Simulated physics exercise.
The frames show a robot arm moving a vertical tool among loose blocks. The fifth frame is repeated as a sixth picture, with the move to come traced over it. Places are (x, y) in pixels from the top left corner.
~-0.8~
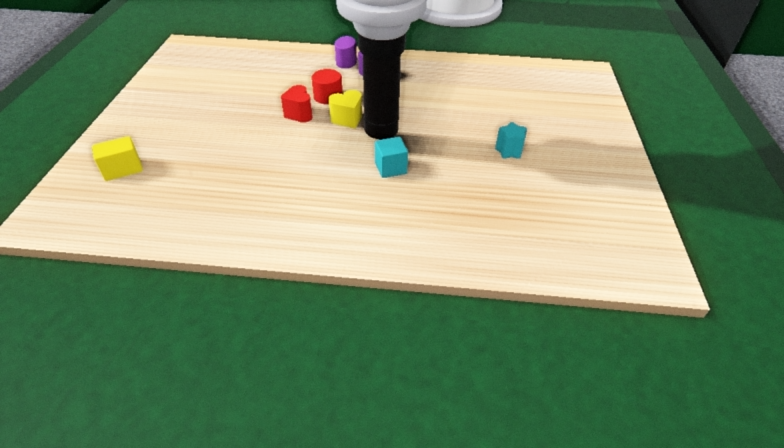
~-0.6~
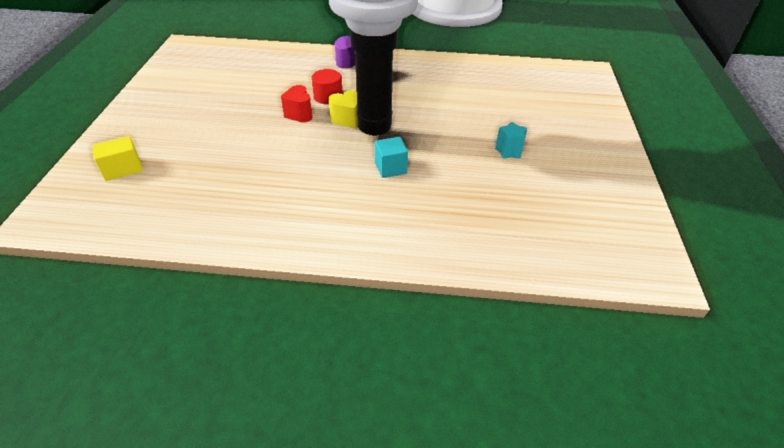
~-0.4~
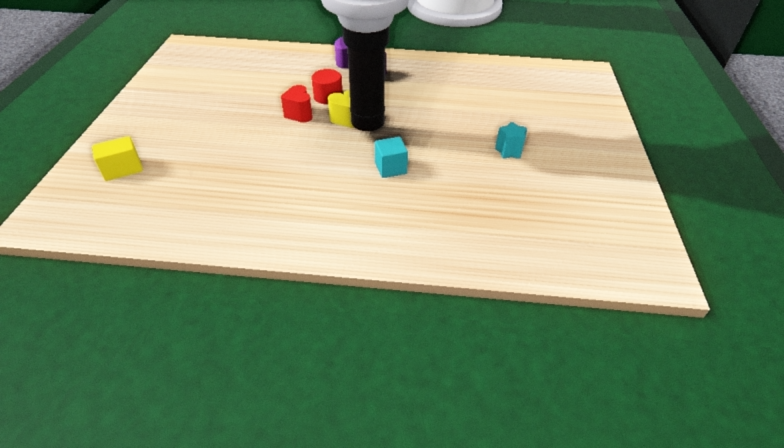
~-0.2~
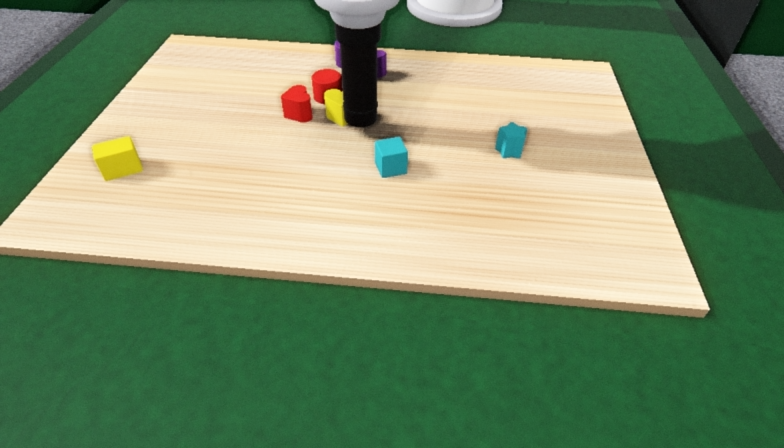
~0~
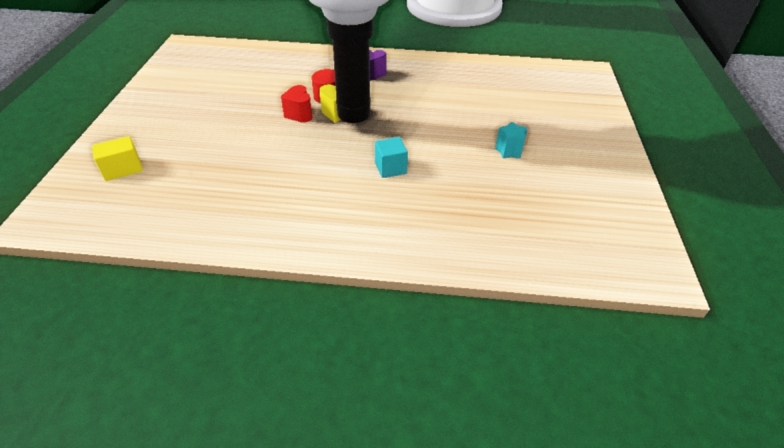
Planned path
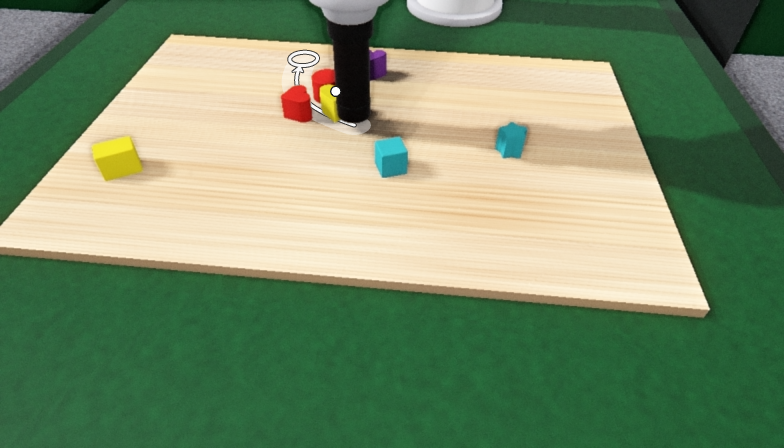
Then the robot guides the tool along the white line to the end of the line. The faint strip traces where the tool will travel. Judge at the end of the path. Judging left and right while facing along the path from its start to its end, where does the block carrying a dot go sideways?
It slides leftward.
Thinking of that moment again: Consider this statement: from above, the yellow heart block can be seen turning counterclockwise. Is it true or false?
True.
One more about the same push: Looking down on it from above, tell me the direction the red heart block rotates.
It swings round anticlockwise.
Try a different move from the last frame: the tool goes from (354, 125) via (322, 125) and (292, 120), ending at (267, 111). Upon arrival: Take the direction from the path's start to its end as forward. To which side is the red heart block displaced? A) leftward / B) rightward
(B)
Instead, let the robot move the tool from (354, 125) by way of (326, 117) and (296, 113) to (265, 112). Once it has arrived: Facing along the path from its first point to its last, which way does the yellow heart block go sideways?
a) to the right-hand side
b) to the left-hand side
The answer is a.
Path on the board, from (354, 125) over (314, 107) and (297, 83) to (304, 59); the dot is on the yellow heart block.
The first path, step by step. One third of the way, tool (313, 97); red heart block (288, 93), turned 15° anticlockwise; red cylinder (321, 63); yellow heart block (300, 73), turned 25° clockwise.
Two thirds of the way, tool (295, 72); red heart block (287, 93), turned 25° anticlockwise; red cylinder (324, 59); yellow heart block (279, 52).
At the end, tool (303, 49); red heart block (287, 93), turned 25° anticlockwise; red cylinder (324, 59); yellow heart block (272, 45), turned 35° anticlockwise; purple oval in place.
